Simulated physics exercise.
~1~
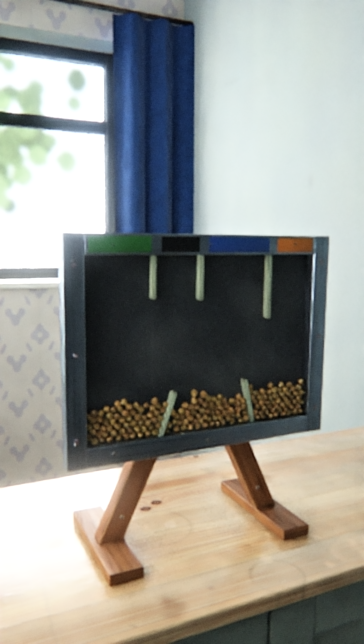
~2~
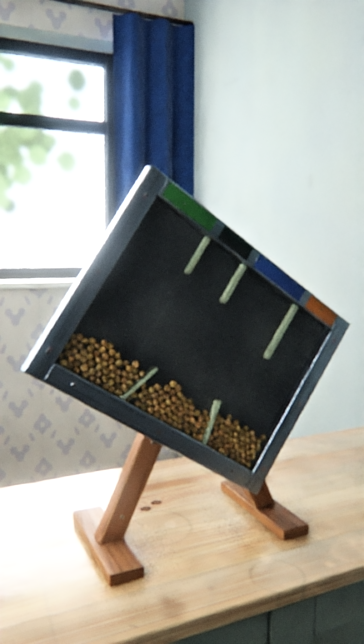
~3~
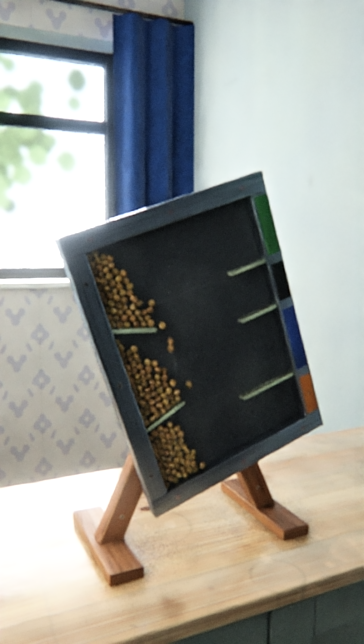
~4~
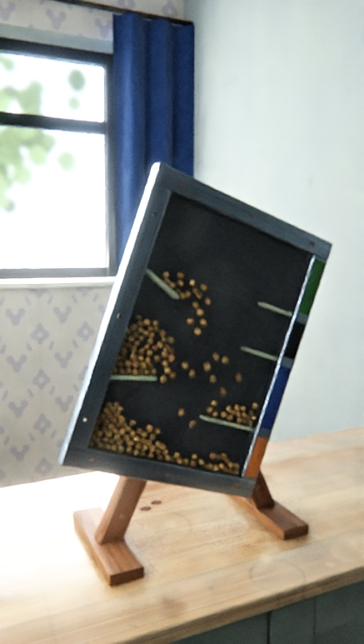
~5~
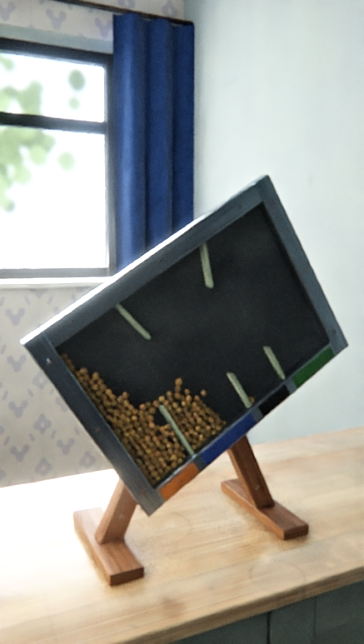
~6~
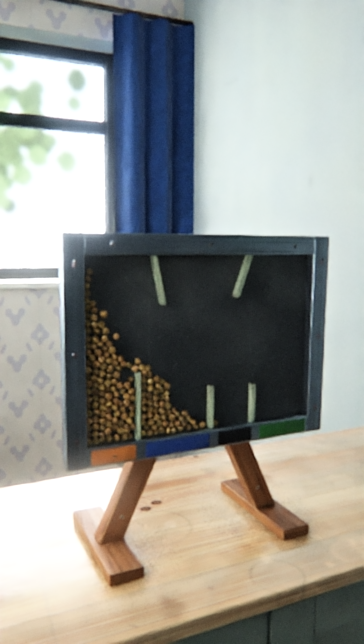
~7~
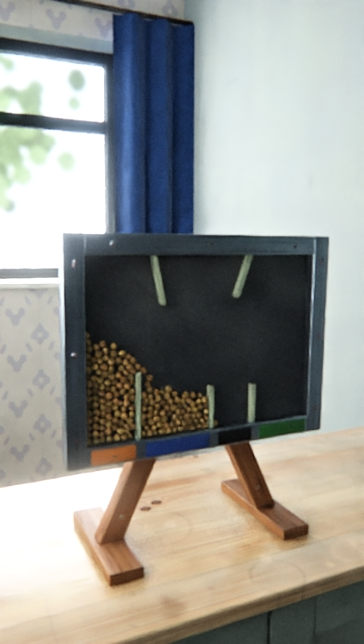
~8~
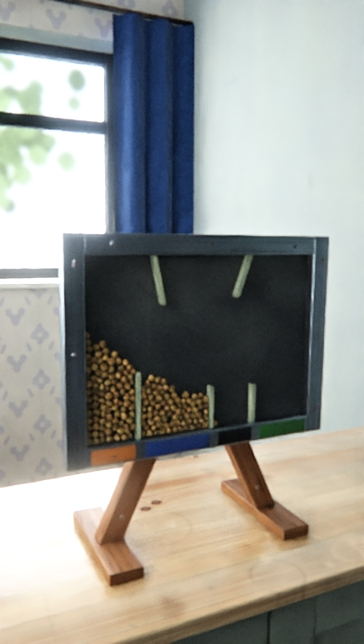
On a wooden counter, a framed box turns upside down, beads settling in its left pockets.
